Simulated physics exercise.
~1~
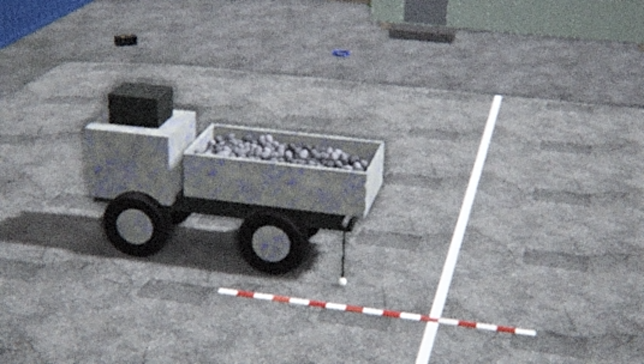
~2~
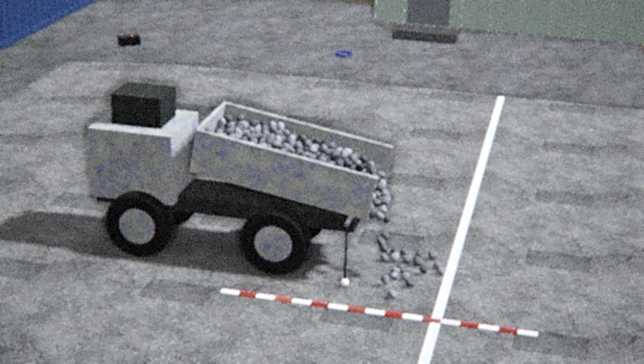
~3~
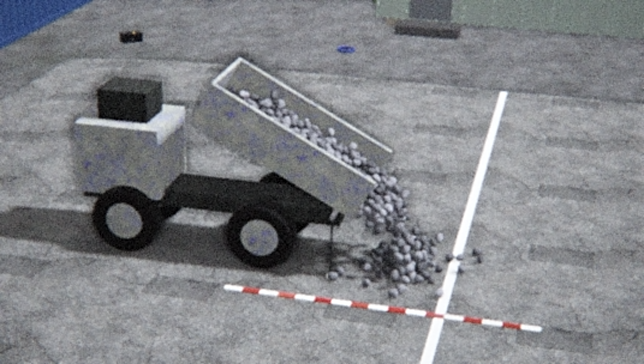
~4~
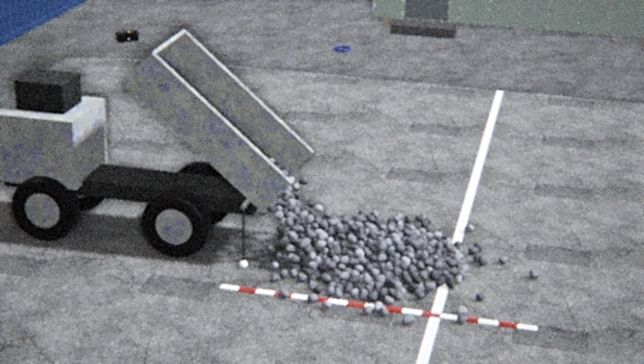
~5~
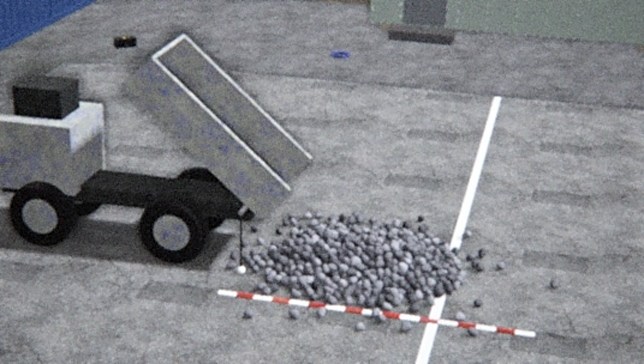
A truck tips its bed, pulls left and leaves grey stones heaped mostly before the white line.
